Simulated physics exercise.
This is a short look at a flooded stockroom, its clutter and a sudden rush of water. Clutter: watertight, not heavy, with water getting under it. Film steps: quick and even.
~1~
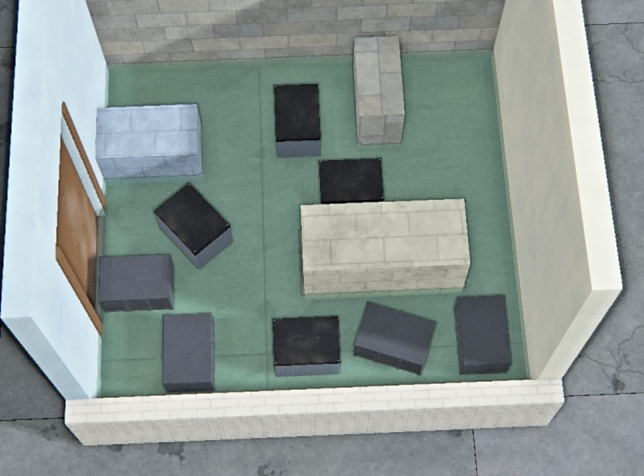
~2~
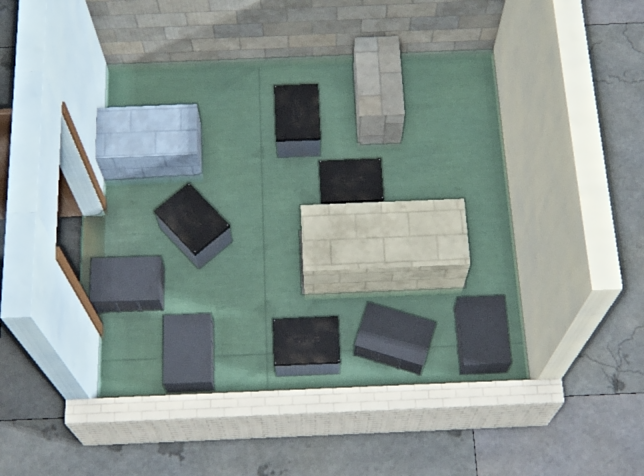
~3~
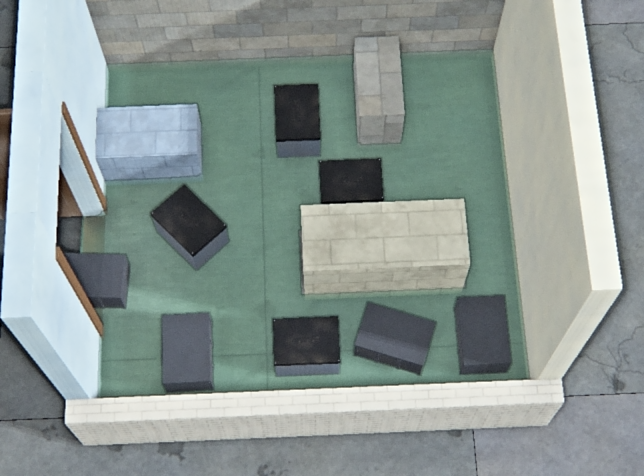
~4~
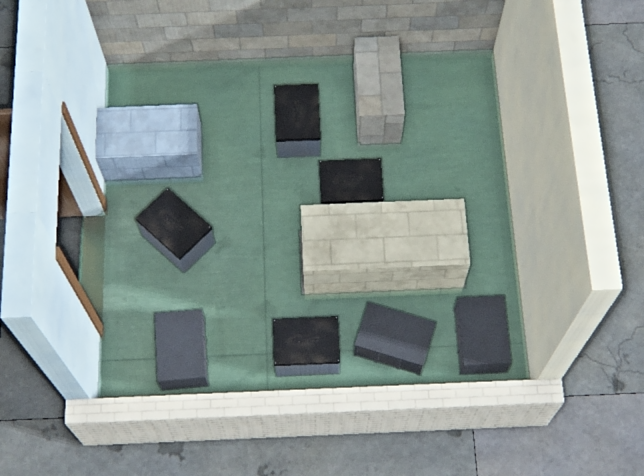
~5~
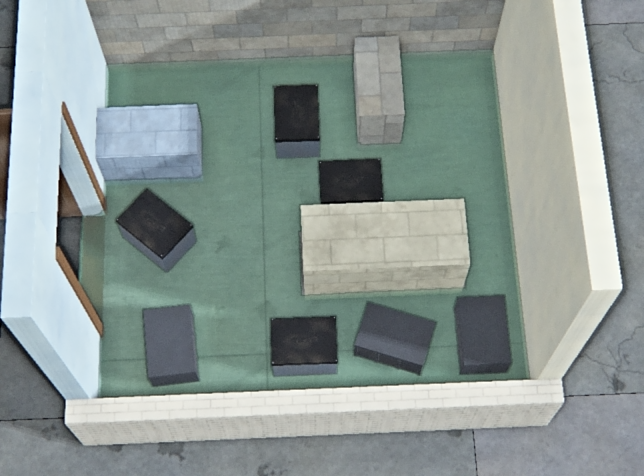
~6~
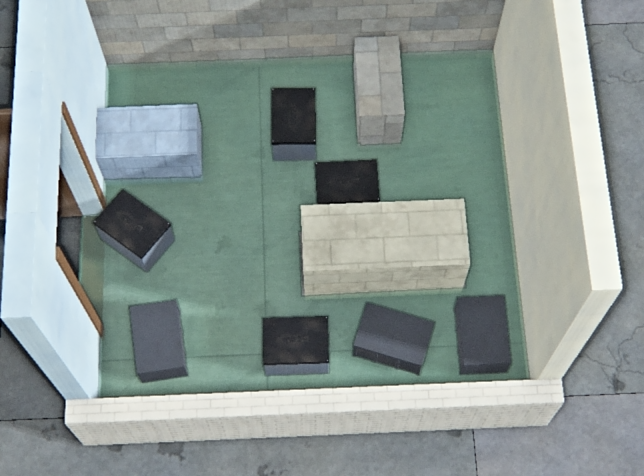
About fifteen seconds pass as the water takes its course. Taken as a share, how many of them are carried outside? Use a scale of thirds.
On that scale, two thirds or above.
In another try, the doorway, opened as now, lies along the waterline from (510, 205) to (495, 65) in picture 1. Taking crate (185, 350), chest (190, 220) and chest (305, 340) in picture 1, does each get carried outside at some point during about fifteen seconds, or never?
Outcome by item: Retained / exited / retained.
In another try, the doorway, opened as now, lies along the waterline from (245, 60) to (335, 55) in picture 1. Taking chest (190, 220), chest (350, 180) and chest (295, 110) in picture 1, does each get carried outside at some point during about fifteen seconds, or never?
Item one: Leaves; item two: Leaves; item three: Leaves.
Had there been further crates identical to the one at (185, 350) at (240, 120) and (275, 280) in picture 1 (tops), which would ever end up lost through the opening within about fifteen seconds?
Going one by one, the first is lost and the second lost.
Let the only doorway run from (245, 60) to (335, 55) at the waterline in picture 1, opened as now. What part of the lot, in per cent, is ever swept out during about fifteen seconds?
40 per cent.
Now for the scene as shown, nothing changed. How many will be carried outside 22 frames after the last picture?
I count 5.
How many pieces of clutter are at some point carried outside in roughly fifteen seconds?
Total: 7.
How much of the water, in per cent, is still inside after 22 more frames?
About 56 percent.
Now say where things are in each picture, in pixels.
In the first frame, a chest at (192, 218), afloat; a crate at (187, 348), afloat; 0 of 8 have shifted.
In the second frame, a chest at (192, 218), afloat; a crate at (187, 348), afloat; 1 of 8 have shifted.
In the third frame, a chest at (188, 219), afloat, close to its start; a crate at (186, 348) floats; 1 of 8 have shifted.
In the fourth frame, a chest at (174, 223), afloat, close to its start; a crate at (180, 345), afloat, close to its start; 3 of 8 have shifted.
In the fifth frame, a chest at (154, 223) floats, a stride from its start; a crate at (169, 340) floats, close to its start; 3 of 8 have shifted.
In the sixth frame, a chest at (132, 223) floats, a stride from its start; a crate at (157, 336), afloat, close to its start; 4 of 8 have shifted.
A moment on, 2 of 8 are out; 6 afloat.
Next, 3 of 8 are out; 5 afloat.
Later, 5 of 8 are out; 3 afloat.
In the end, 7 of 8 are out; 1 afloat.
